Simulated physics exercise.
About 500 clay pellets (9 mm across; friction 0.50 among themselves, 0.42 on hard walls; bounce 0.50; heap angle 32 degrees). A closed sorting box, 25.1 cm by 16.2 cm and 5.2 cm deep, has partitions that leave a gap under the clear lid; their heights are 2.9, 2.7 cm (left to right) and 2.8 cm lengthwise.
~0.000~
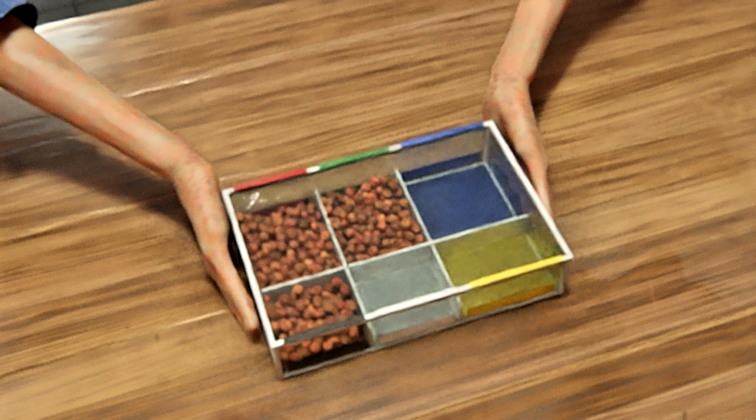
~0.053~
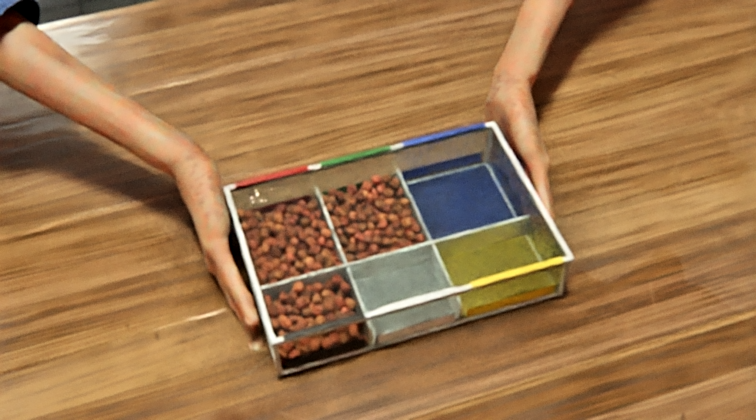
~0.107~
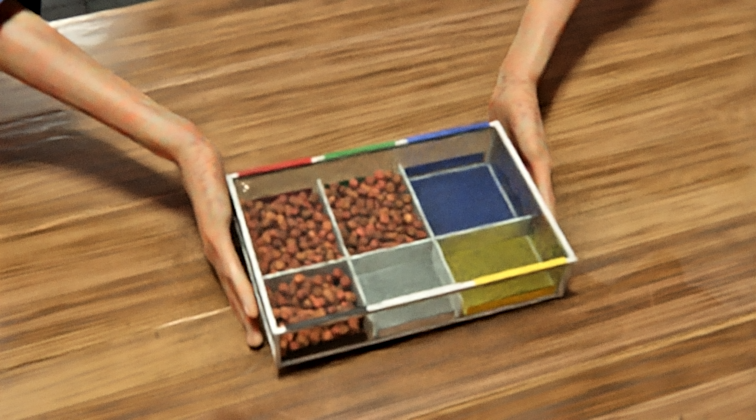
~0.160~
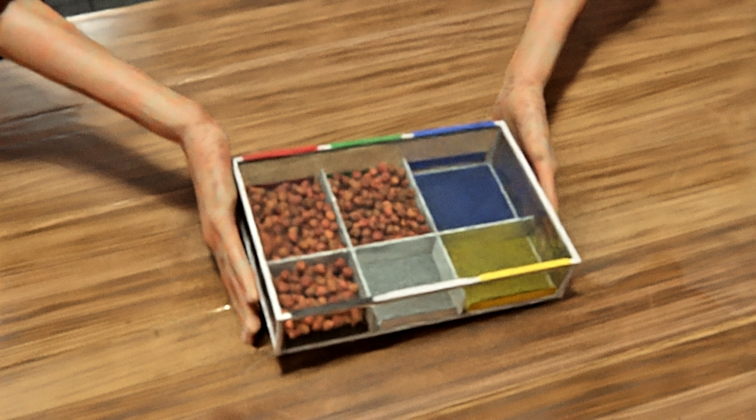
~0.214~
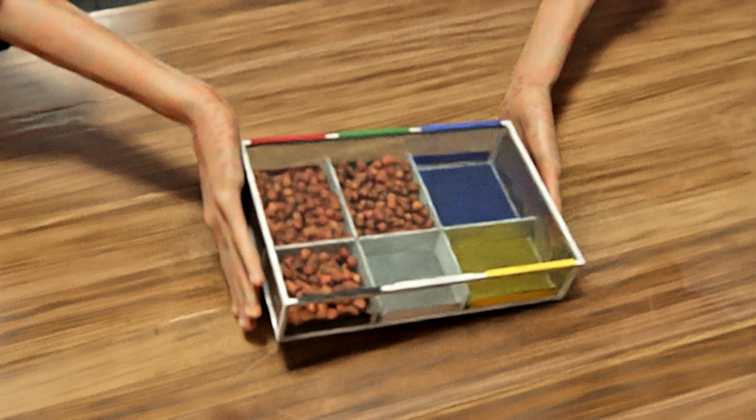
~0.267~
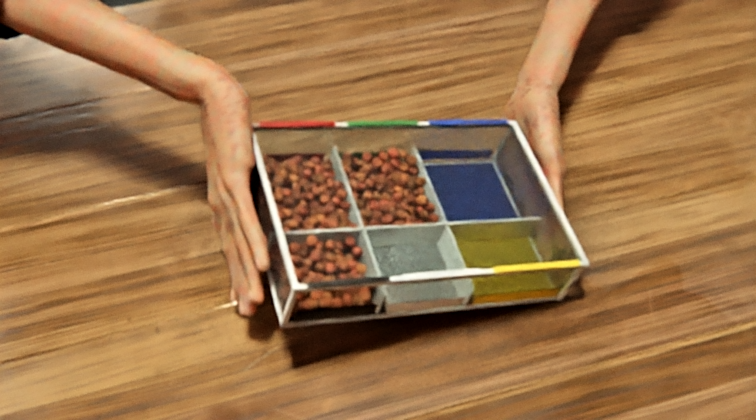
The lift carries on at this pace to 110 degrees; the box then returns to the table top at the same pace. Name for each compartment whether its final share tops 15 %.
Red below, blue above, green below, yellow above, white below, black below.
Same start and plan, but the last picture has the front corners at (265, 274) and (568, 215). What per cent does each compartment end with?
Red 50, blue 10, green 40, yellow 0, white 0, black 0.
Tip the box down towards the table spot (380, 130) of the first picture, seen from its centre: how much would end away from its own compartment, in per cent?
About 35 per cent.
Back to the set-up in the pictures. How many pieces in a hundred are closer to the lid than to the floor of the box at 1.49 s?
Some 80 per cent.
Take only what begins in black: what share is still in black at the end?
Roughly 10 per cent.
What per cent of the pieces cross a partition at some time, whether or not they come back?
About 100 per cent.
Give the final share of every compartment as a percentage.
Red 0; blue 50; green 0; yellow 50; white 0; black 0.
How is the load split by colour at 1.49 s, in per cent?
Red 10; blue 30; green 20; yellow 25; white 5; black 10.
After 1.49 s, tilt 110 degrees; red 10 %, blue 30 %, green 20 %, yellow 25 %, white 5 %, black 10 %.
After 2.31 s, tilt 50 degrees; blue 50 %, yellow 50 %.
After 3.14 s, tilt 0 degrees; blue 50 %, yellow 50 %.
At rest (3.5 s), red 0 %, blue 50 %, green 0 %, yellow 50 %, white 0 %, black 0 %.
